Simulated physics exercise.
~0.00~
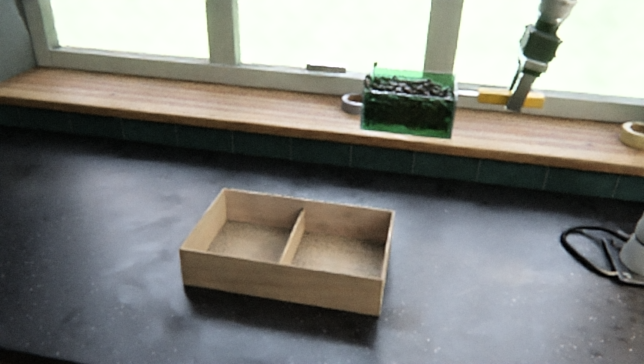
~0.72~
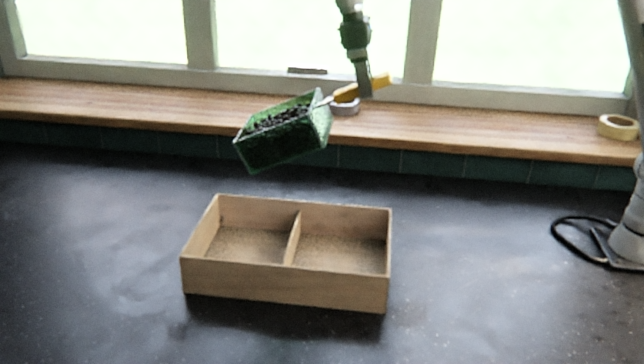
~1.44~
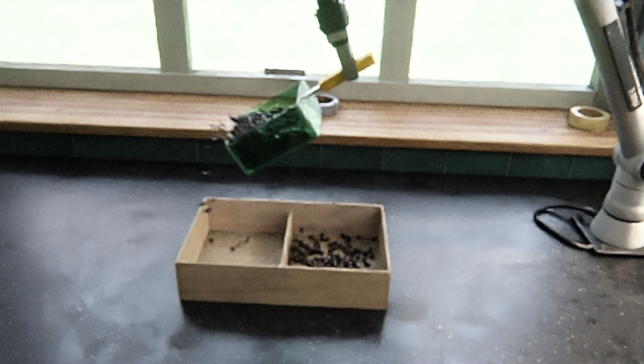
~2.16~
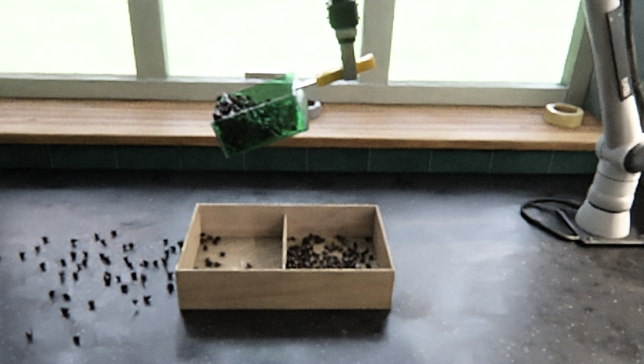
The video shows a robot gripper moving a green box of dark beans left from a windowsill and tilting it over a divided wooden crate, pouring beans mostly into the right compartment, with others scattering across the dark table to the left and many remaining in the box.
